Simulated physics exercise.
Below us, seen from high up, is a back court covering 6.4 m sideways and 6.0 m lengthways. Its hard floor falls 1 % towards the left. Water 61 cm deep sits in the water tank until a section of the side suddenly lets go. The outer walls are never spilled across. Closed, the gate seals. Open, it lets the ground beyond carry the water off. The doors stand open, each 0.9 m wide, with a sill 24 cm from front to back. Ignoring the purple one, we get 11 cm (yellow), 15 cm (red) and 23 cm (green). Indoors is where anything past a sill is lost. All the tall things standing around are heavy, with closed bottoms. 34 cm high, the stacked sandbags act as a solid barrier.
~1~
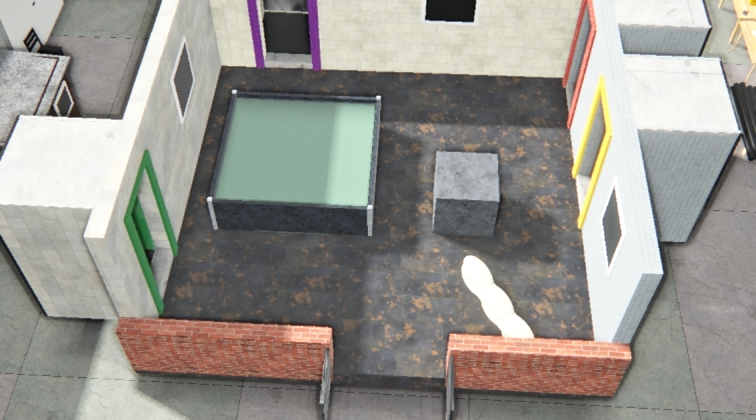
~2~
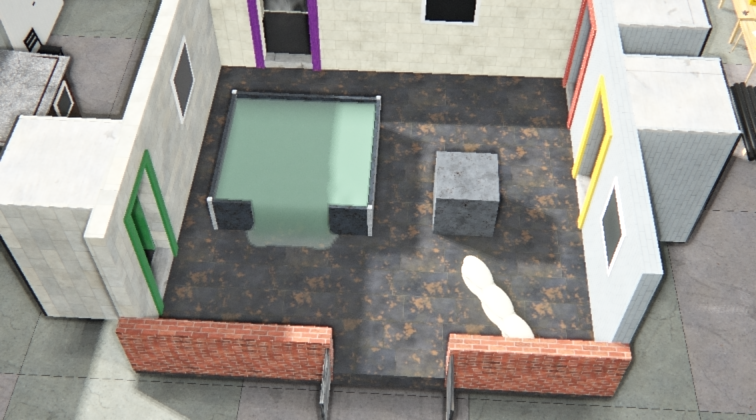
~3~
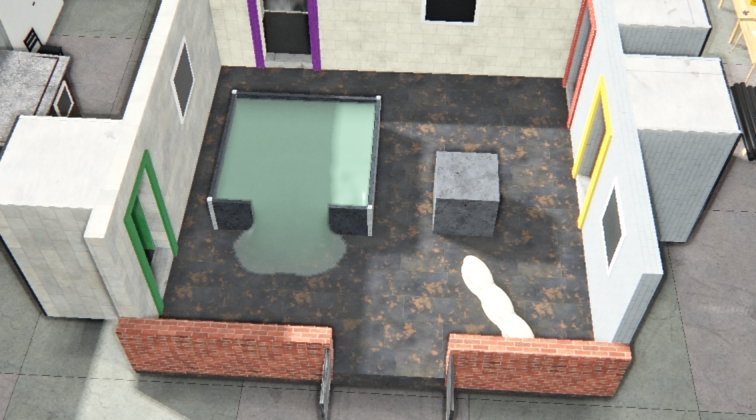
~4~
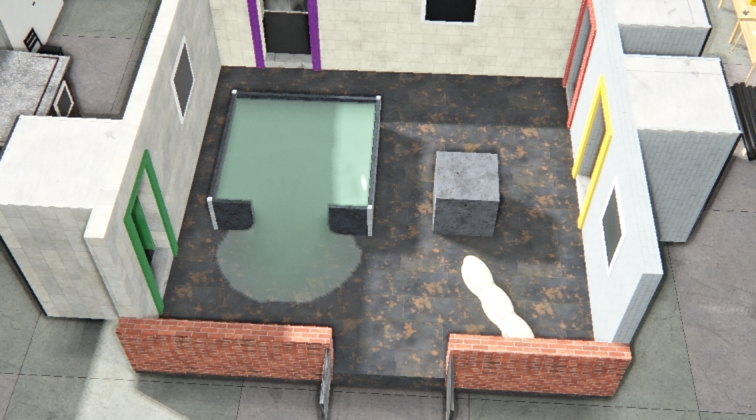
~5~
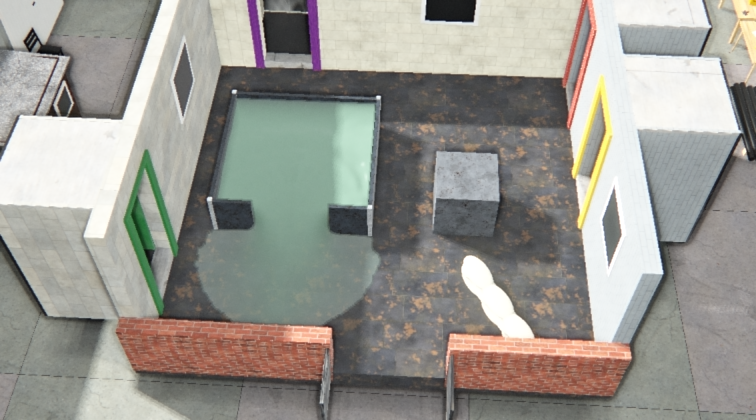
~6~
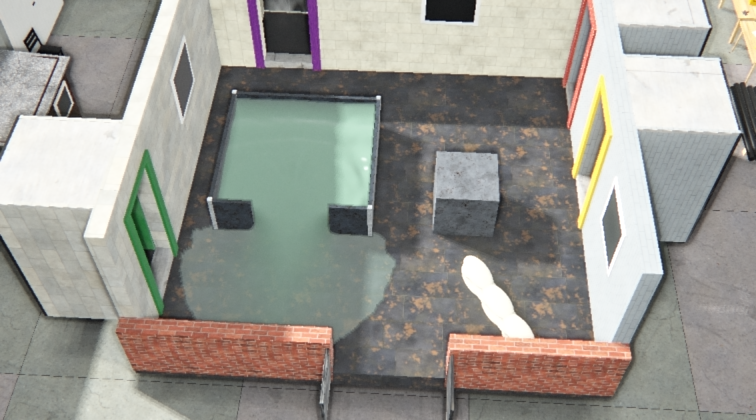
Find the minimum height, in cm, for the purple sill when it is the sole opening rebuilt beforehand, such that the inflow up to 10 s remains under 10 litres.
The minimum height is about 7 cm.
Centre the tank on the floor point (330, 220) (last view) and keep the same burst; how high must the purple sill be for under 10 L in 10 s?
About 12.5 cm.
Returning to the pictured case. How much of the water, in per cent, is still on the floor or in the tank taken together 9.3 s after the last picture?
About 76 %.
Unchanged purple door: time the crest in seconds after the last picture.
The level tops out around 4.5 s.
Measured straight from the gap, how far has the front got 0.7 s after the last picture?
Roughly 2.8 m.
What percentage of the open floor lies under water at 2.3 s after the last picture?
I'd say near 30 percent.
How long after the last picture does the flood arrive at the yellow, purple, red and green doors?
Door yellow: 8.0 seconds; door purple: 3.6 seconds; door red: 8.0 seconds; door green: 0.2 seconds.
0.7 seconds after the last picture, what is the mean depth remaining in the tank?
The mean depth is roughly 45 cm.
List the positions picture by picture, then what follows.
The first frame shows still water, 61 cm deep, in the water tank at (299, 150); the purple door at (285, 26) is dry.
In the second frame, the front is at (255, 241), 0.3 m from the gap at (292, 222); 0.2 m2 of floor is wet, 61 cm left at the back.
In the third frame, the gap is at (292, 223), the front 0.8 m out at (261, 270); the back of the water tank holds 61 cm.
In the fourth frame, the gap is at (292, 223), the front 1.3 m out at (260, 296); the back of the water tank holds 61 cm.
In the fifth frame, water pours out at (292, 223) and has run 1.9 m, to a hidden place; about 5 cm deep outside, 61 cm at the back.
In the sixth frame, water pours out at (292, 222) and has run 2.2 m, to a hidden place; about 5 cm deep outside, 60 cm at the back; the purple door at (285, 26), 3.8 m from the gap, is still 3.9 m from the nearest water.
Then, 0.7 s after the last picture water covers 20 % of the floor, deepest (43 cm) near (152, 348); it has not reached the purple door.
Then, 2.3 s after the last picture water covers 30 % of the floor, deepest (36 cm) near (152, 348); it has not reached the purple door.
Then, 9.3 s after the last picture water covers 90 % of the floor, deepest (16 cm) near (220, 74); 8 cm at the purple door, 0 litres in over its 14 cm sill.
At the purple door as built, the water peaked near 10 cm, 4.5 s after the last picture.
Run again over the same 10 s with other heights there, 18 litres in over 6 cm, 6 litres over 8 cm. The limit of 10 litres is kept from about 7 cm up.
